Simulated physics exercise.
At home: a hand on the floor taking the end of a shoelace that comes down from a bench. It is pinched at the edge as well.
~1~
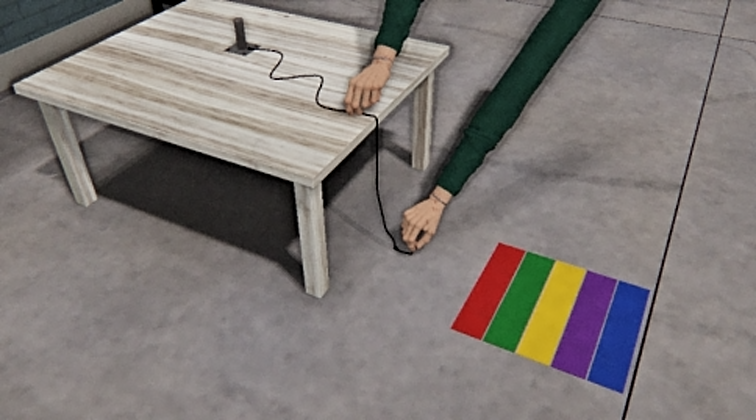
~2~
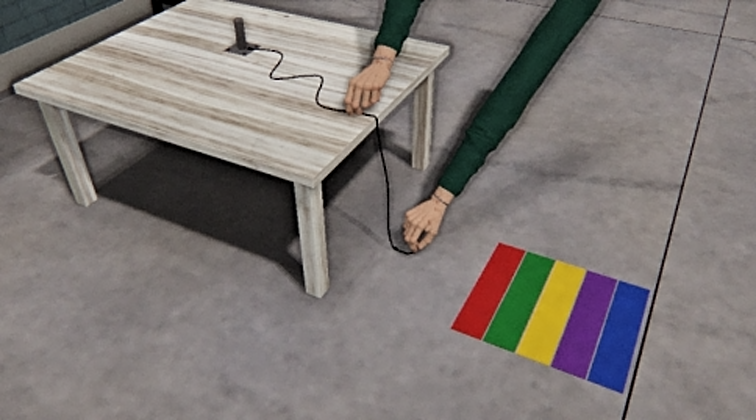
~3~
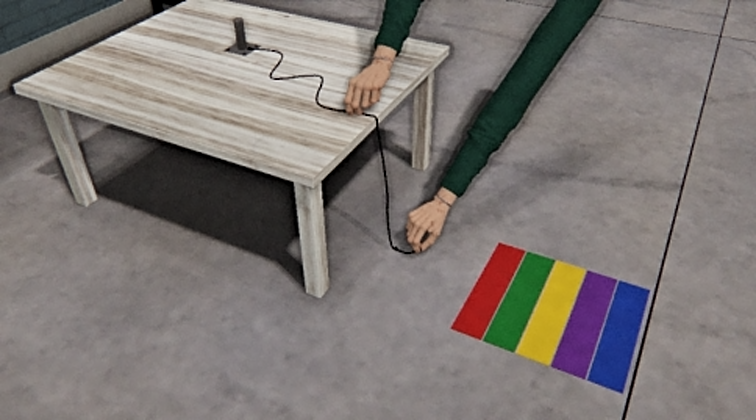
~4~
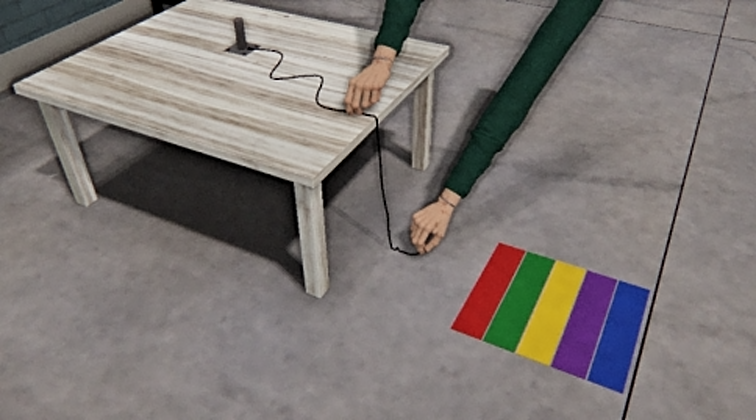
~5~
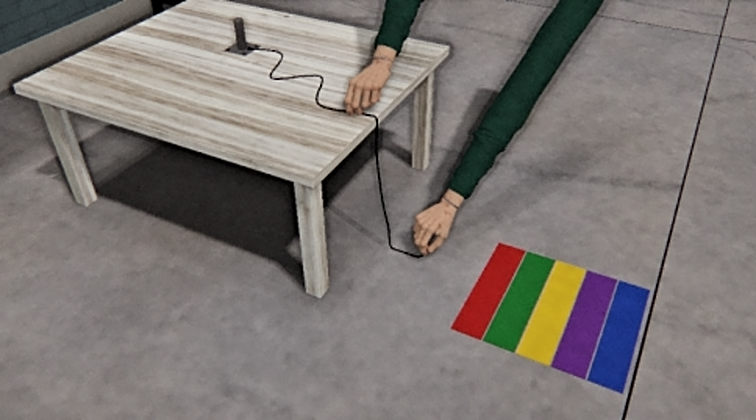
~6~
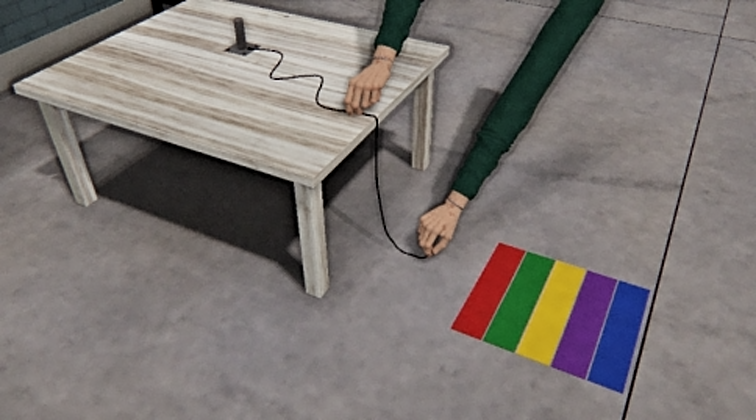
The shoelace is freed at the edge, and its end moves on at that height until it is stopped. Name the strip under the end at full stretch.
It gets as far as the purple strip.
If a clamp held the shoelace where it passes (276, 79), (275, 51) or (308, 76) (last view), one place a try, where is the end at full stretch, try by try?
Near (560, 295), (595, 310) and (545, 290).
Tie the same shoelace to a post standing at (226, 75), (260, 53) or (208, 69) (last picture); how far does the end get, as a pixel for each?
The places are (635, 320), (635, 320) and (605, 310).
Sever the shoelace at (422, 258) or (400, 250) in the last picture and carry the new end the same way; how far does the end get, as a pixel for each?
Near (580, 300) and (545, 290).
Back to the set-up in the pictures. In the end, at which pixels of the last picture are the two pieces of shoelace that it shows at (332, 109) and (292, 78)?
The first at (411, 126), the second at (329, 81).
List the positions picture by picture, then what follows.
The first picture shows end (416, 247); red (475, 317); green (507, 328); yellow (540, 341); purple (575, 353); blue (611, 366).
The second picture shows end (417, 248); shoelace through (279, 53) (279, 79) (319, 90) (362, 114) (386, 172) (389, 233).
The third picture shows end (420, 249).
The fourth picture shows end (424, 250); shoelace through (279, 53) (279, 79) (319, 90) (362, 114) (381, 171) (389, 233).
The fifth picture shows end (427, 251).
The sixth picture shows end (432, 253); shoelace through (279, 53) (279, 79) (319, 90) (362, 114) (376, 170) (386, 232).
A little later, end near (549, 292); over yellow.
Next, end near (581, 302); over purple.
When it is tight, end near (600, 309); over purple. The purple one.
